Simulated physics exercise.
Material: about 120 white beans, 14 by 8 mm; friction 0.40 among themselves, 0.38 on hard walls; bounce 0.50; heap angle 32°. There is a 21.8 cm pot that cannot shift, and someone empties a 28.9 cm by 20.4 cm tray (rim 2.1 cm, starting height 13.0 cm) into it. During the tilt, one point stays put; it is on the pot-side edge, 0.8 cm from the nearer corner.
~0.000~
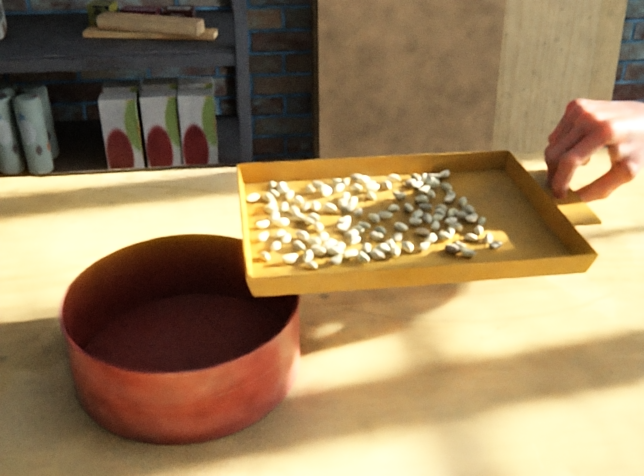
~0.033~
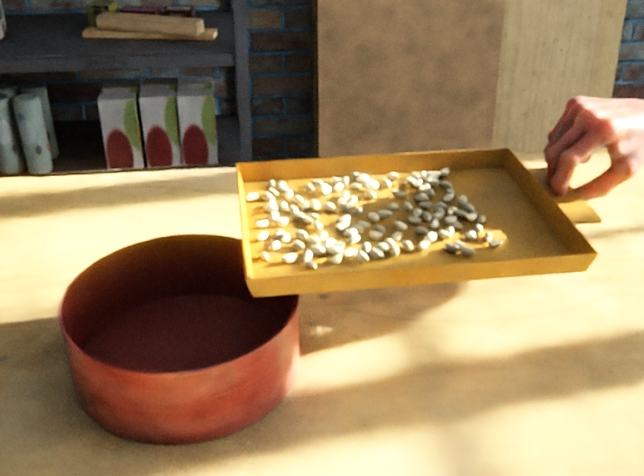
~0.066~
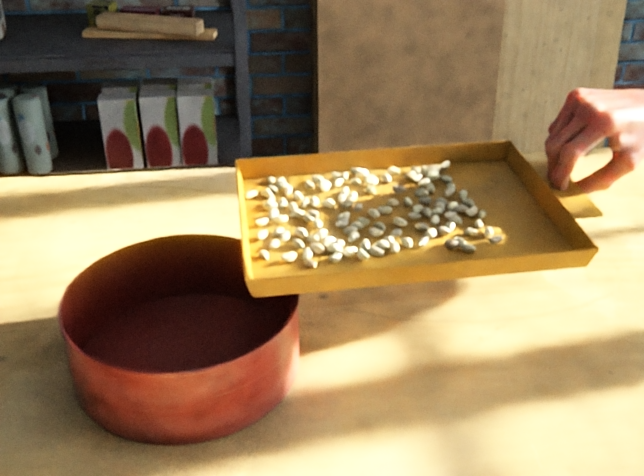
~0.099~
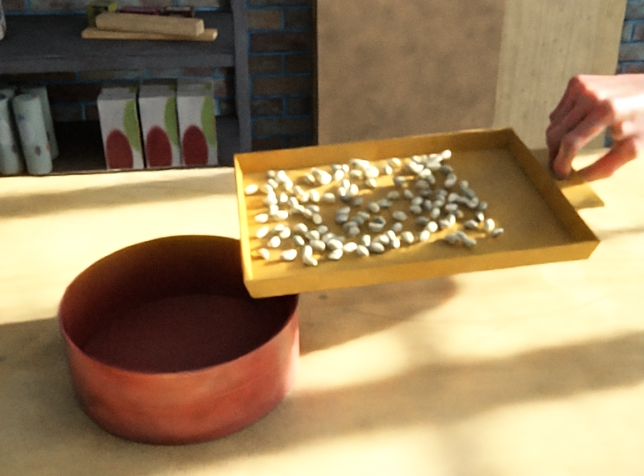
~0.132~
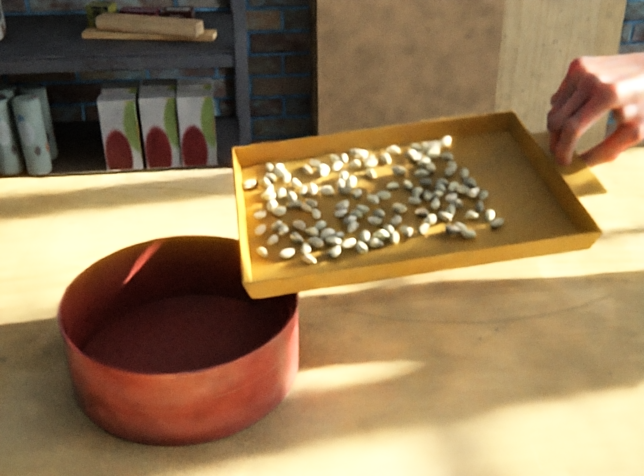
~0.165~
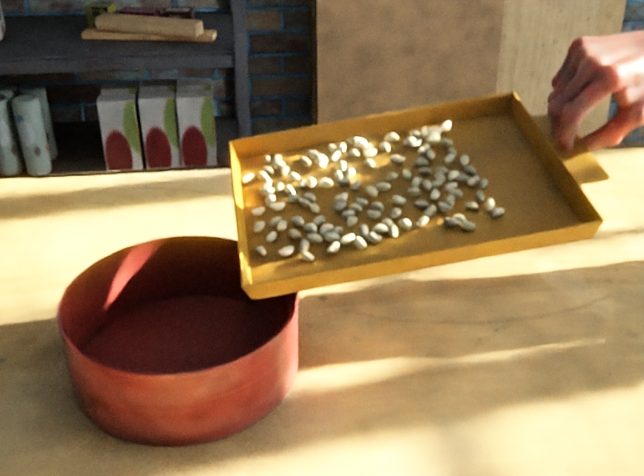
A hand gradually tilts a yellow tray of white beans leftward beside a red pot.
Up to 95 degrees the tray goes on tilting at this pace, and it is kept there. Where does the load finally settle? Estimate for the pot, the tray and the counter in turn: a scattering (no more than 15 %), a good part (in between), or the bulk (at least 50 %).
Estimate - pot: A good part, left on the tray: A scattering, counter: The bulk.
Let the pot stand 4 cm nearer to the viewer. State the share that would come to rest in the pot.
90 per cent.
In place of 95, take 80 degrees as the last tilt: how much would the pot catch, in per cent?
Result: Close to 25 %.
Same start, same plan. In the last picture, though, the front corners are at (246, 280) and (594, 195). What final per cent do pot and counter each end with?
Pot 75; counter 25.
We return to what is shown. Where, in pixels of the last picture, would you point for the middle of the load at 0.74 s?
By then the middle of the load sits around (235, 301).
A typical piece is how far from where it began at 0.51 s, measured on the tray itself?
Displacement on the tray: Roughly 7 cm.
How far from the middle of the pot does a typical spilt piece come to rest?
Roughly 18 cm from the centre.
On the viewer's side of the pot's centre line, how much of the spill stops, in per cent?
Share: Some 100 %.
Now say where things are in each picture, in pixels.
Tray tilt 0 degrees, front corners at (253, 275) and (590, 252); middle of the pieces at (375, 218); pot at (182, 294), in the first frame.
Tray tilt 1 degrees, front corners at (252, 275) and (590, 250); middle of the pieces at (375, 217), in the second frame.
Tray tilt 2 degrees, front corners at (252, 276) and (591, 246); middle of the pieces at (374, 214), in the third frame.
Tray tilt 5 degrees, front corners at (251, 277) and (592, 238), lowest corner left front; middle of the pieces at (374, 208), in the fourth frame.
Tray tilt 8 degrees, front corners at (249, 279) and (594, 228), lowest corner left front; middle of the pieces at (374, 200), in the fifth frame.
Tray tilt 12 degrees, front corners at (248, 281) and (595, 218), lowest corner left front; middle of the pieces at (372, 192); pot at (180, 295). Its pace works out near 120 degrees a second, in the sixth frame.
After 0.51 s, tilt 53 degrees; the tray holds 100 %, the pot 0 %.
After 0.74 s, tilt 80 degrees; the tray holds 65 %, the pot 0 %.
Then, at 1.08 s, tilt 95 degrees; the tray holds 5 %, the pot 25 %.
At rest (2.5 s), pot 30 %, tray 0 %, counter 70 %.
